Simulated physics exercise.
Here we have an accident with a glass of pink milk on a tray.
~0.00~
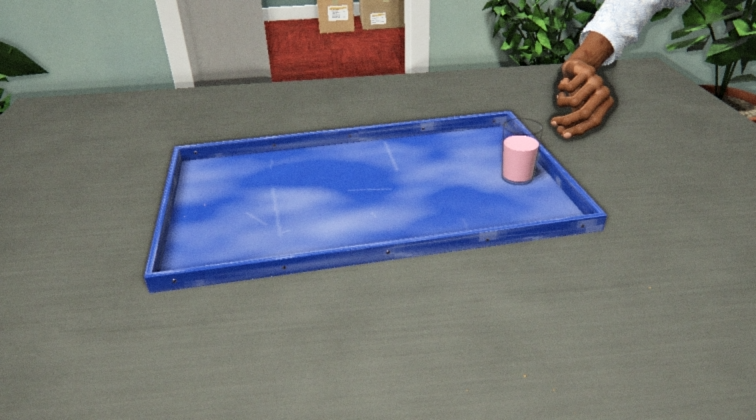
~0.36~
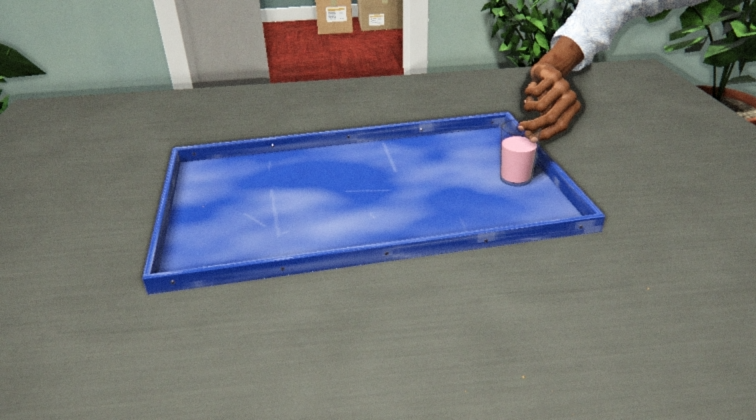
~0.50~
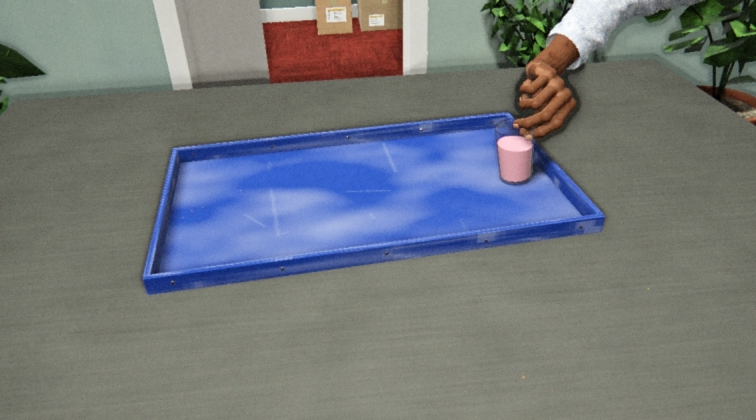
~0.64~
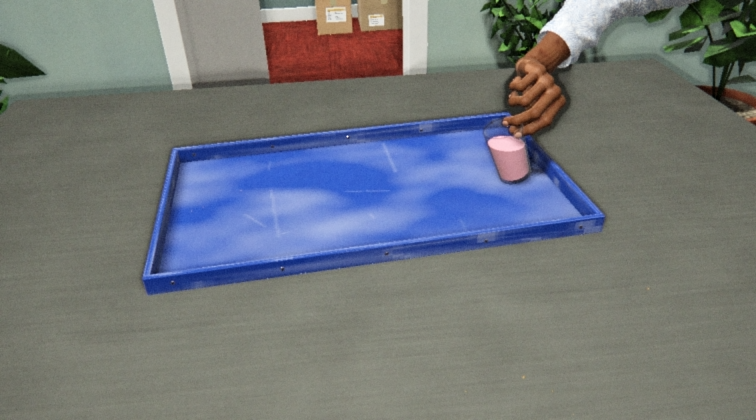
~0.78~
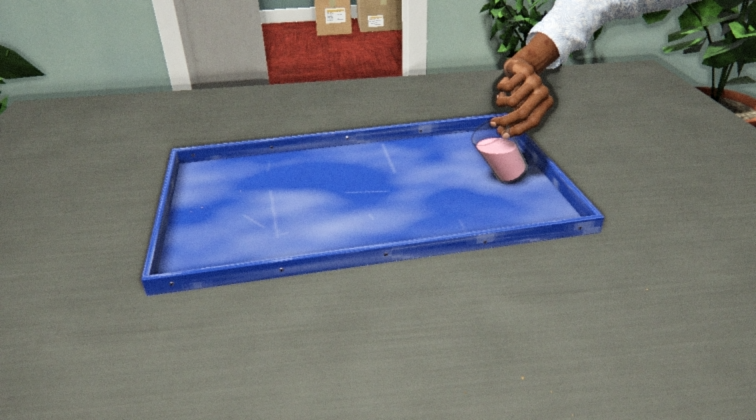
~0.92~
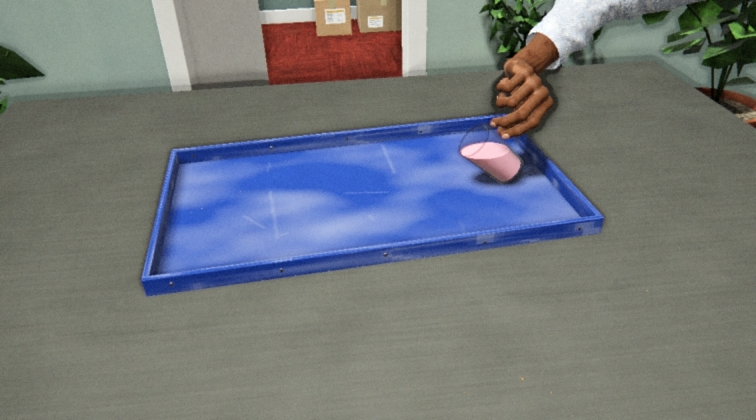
To begin with, a glass of pink milk stands upright near the right end of a blue tray, with a hand beside it. The hand moves in to the glass's rim and pushes it, and the glass tilts to the left, leaning further over as the milk slants inside.
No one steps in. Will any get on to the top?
The spill is held by the rim.
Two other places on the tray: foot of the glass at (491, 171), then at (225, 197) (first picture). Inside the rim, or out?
First it keeps within the tray, then it escapes from the tray.
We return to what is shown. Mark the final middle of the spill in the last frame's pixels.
Around (302, 209).
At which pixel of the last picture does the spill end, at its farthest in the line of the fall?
At about (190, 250).
After 1.5 s, the glass lies in the tray; the puddle covers about as much as a plate; all of it is inside the rim.
After 2.2 s, the puddle covers about as much as a plate; all of it is inside the rim.
After 3.6 s, the puddle covers about as much as a plate; all of it is inside the rim.
